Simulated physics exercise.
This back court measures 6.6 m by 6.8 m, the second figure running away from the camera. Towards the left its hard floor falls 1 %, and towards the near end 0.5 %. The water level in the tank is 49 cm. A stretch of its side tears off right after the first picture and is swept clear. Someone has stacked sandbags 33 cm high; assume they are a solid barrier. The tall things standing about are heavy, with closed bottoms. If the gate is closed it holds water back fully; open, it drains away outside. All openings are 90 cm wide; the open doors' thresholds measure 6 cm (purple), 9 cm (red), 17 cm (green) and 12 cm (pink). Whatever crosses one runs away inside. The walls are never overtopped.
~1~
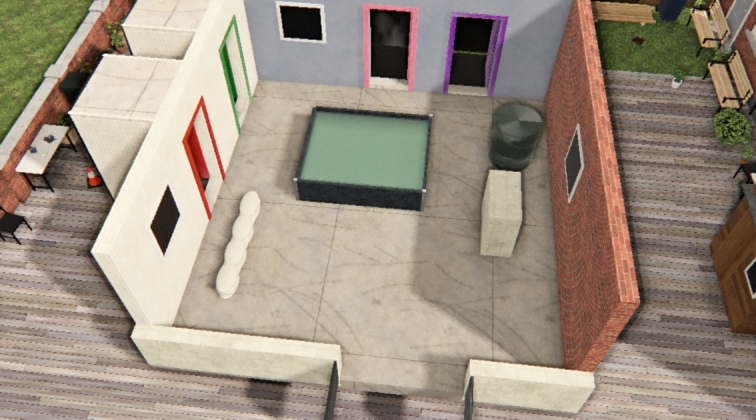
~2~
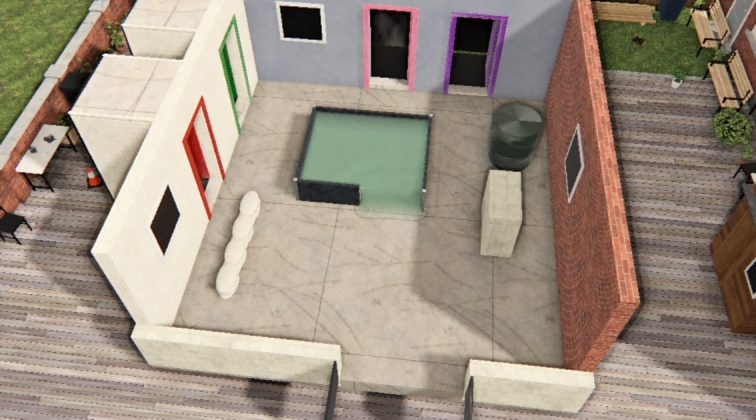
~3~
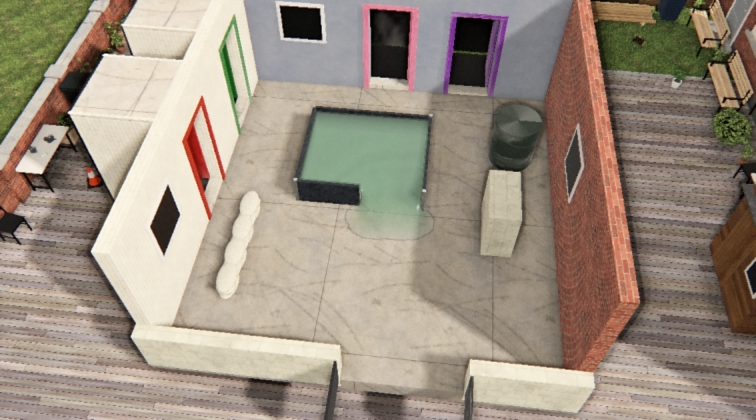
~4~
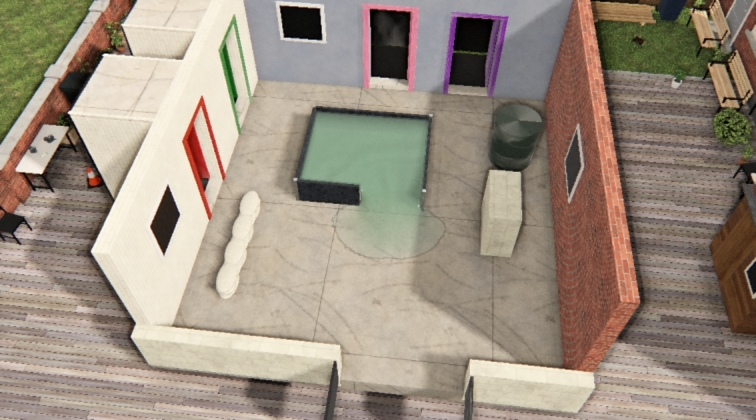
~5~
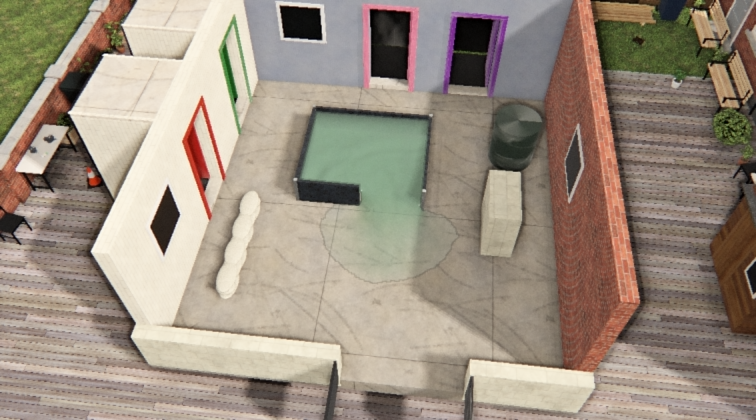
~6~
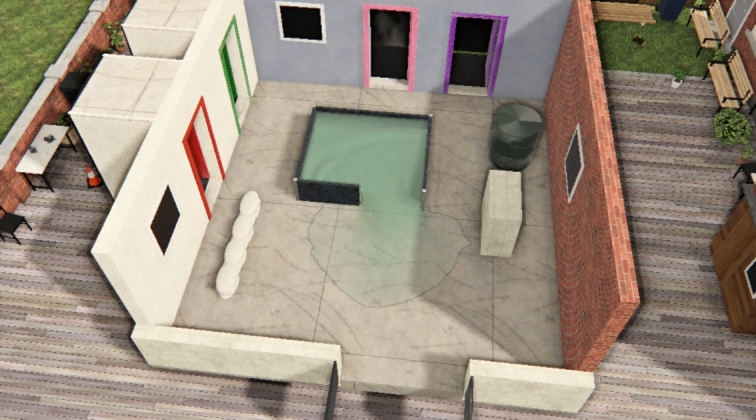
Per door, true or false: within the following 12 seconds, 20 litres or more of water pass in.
Purple door: False. Red door: False. Green door: False. Pink door: False.
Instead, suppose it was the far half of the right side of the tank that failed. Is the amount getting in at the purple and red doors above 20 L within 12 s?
Measured against that limit, purple comes out beyond it and red comes out short of it.
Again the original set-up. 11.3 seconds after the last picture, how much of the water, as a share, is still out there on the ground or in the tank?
Remaining: Roughly 58 %.
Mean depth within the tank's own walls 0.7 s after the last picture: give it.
Some 37 cm on average.
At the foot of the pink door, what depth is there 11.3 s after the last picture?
I'd put it near 1.0 cm.
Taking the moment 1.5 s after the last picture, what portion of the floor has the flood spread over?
Close to 35 in a hundred parts are wet.
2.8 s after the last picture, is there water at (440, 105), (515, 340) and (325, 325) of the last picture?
Untouched, soaked, soaked.
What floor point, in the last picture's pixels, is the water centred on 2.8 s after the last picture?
Close to (374, 227) in the last picture.
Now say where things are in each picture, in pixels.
In the first frame, still water, 49 cm deep, in the tank at (366, 150).
In the second frame, water pours out at (390, 202) and has run 0.7 m, to (423, 215); typically 9 cm deep outside, 49 cm at the tank's back.
In the third frame, the front is at (355, 229), 0.9 m from the gap at (390, 202); 0.9 m2 of floor is under water; 49 cm left at the back of the tank.
In the fourth frame, the front is at (367, 254), 1.2 m from the gap at (390, 202); 1.8 m2 of floor is under water; 49 cm left at the back of the tank.
In the fifth frame, water pours out at (390, 202) and has run 1.7 m, to (364, 276); typically 5 cm deep outside, 49 cm at the tank's back.
In the sixth frame, water pours out at (390, 202) and has run 2.1 m, to (364, 299); typically 4 cm deep outside, 46 cm at the tank's back.
Then, 0.7 s after the last picture water covers 25 % of the floor and is deepest (28 cm) near (407, 214); purple door not reached, red door not reached, green door not reached, pink door not reached.
Then, 1.5 s after the last picture water covers 35 % of the floor and is deepest (24 cm) near (398, 213); purple door not reached, red door not reached, green door not reached, pink door not reached.
Then, 2.8 s after the last picture water covers 40 % of the floor and is deepest (20 cm) near (513, 383); purple door not reached, red door not reached, green door not reached, pink door not reached.
Then, 6.3 s after the last picture water covers 55 % of the floor and is deepest (12 cm) near (166, 347); purple door not reached, red door 5 cm at the sill, 0 L in, green door 2 cm at the sill, 0 L in, pink door not reached.
Then, 11.3 s after the last picture water covers 80 % of the floor and is deepest (8 cm) near (166, 347); purple door not reached, red door 5 cm at the sill, 0 L in, green door 3 cm at the sill, 0 L in, pink door 1 cm at the sill, 0 L in.
